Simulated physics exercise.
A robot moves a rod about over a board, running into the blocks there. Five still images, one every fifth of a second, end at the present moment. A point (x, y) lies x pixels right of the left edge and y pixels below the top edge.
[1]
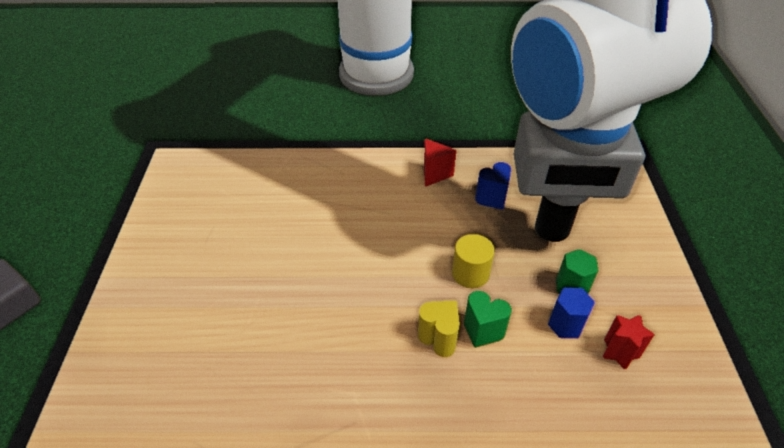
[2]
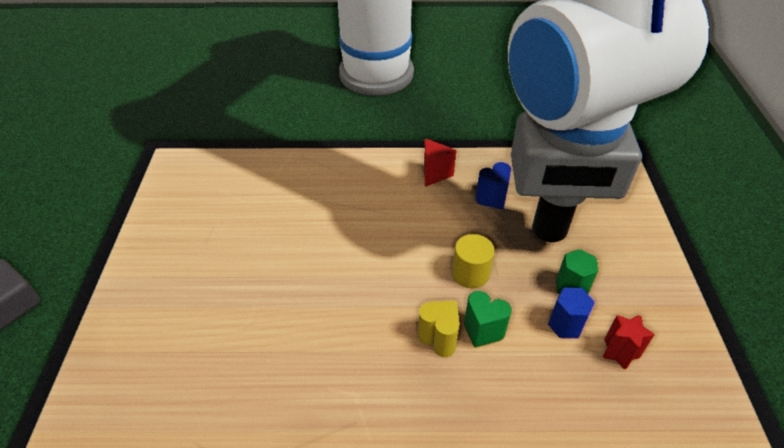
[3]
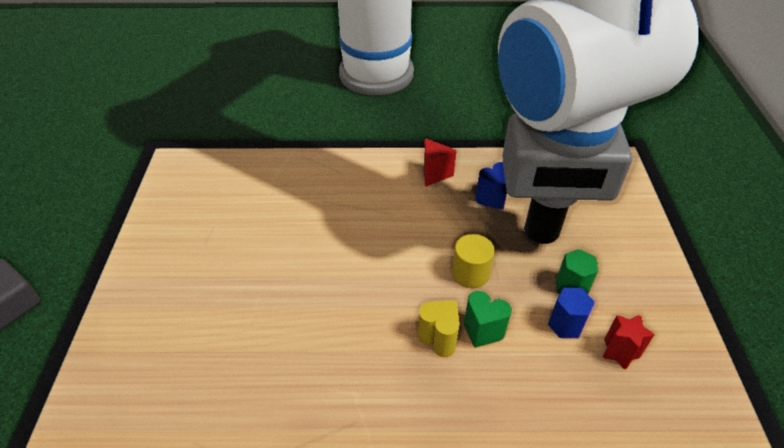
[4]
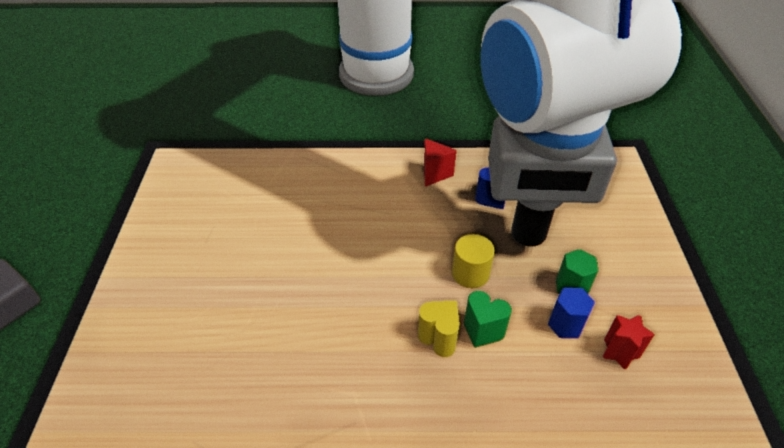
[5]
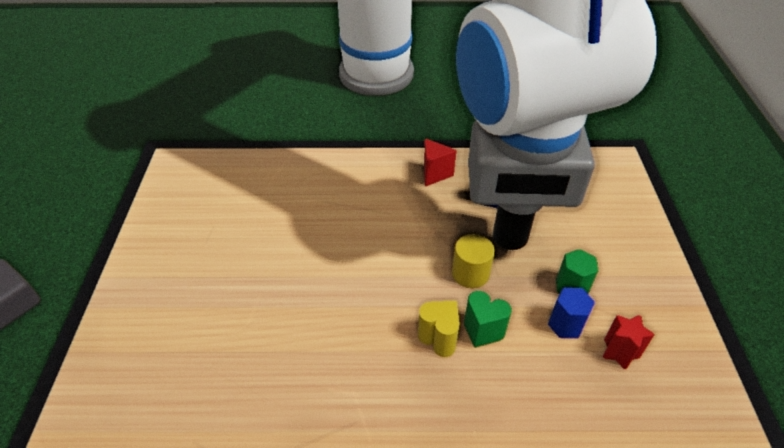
A white and blue robot arm holding a short black rod reaches over a pale wooden board with dark edges on a green surface, seen from above by a still camera. Red, blue, yellow and green blocks sit on the board's middle and right, among them a yellow cylinder, a green heart and a red star. The arm barely shifts at first, then slides the rod left toward the cylinder, covering the rear blue block, while the visible blocks stay still.
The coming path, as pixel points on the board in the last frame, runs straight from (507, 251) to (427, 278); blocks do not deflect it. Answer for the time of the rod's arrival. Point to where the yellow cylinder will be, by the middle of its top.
My prediction: (421, 284).
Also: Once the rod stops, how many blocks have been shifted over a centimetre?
It will shift just one block.
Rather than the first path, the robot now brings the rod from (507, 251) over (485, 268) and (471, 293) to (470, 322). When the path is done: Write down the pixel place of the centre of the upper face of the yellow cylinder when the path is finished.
In the picture, it is at (433, 281).
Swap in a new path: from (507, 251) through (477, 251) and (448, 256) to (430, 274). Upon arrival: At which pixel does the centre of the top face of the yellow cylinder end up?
Final place: (448, 278).
The first path, step by step. Halfway along, rod (469, 252); yellow cylinder (449, 263).
At the end, rod (428, 266); yellow cylinder (421, 284); green heart still.
